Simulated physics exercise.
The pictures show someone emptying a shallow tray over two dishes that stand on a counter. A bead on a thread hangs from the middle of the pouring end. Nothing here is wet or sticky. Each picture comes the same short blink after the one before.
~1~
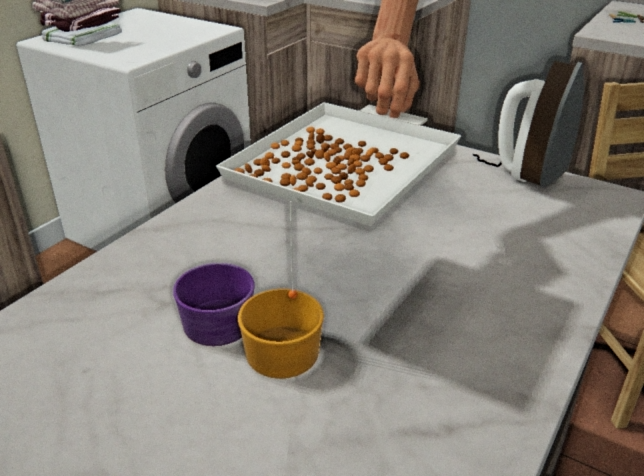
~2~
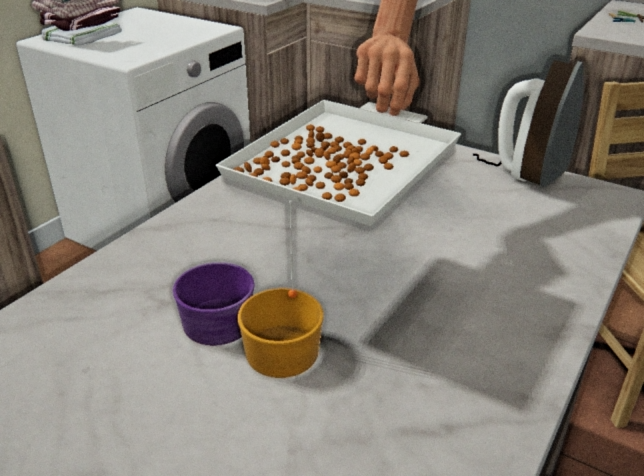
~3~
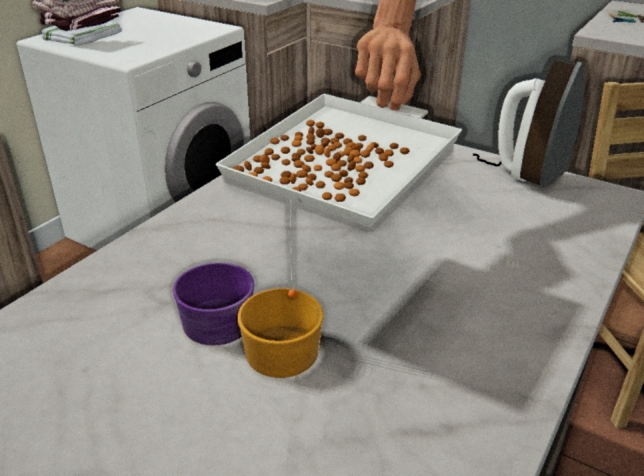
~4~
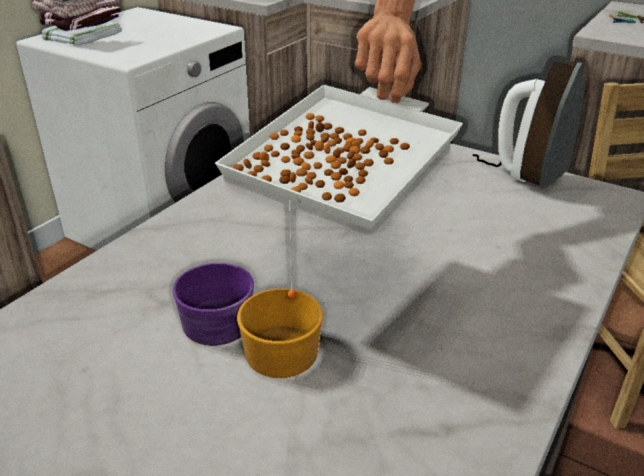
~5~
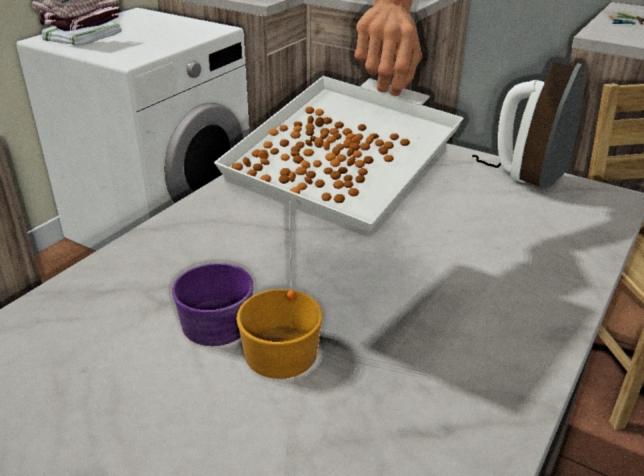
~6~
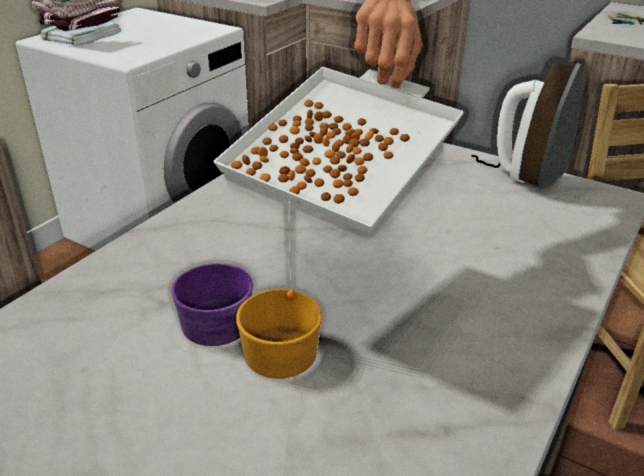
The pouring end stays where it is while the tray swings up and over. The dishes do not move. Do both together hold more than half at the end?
Caught overall: Only the smaller part.
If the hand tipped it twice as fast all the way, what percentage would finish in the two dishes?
Some 10 per cent.
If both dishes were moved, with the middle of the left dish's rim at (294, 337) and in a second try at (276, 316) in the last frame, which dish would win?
The first try: The left-hand dish. The second: The dish on the right.
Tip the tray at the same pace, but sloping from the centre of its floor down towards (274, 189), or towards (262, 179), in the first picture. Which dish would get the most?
The first try: Left. The second: Left.
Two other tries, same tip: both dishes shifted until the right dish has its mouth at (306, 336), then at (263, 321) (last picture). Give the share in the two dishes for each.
First some 40, then 10 per cent.
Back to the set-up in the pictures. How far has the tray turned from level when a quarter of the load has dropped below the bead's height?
At some 90 degrees.
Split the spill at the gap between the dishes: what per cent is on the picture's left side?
Roughly 0 in a hundred.
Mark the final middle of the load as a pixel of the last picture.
Around (363, 387).
Shortly afterwards, tray tipped steeply; the whole lot on the tray.
Next, tray tipped right over; a little on the tray; a little in the right dish; near half outside both; near a quarter in the air.
Some moments later, tray tipped past a quarter turn; a little in the right dish; the bulk outside both.
In the end, tray tipped past a quarter turn; a little in the right dish; none at all in the left dish; the bulk outside both.
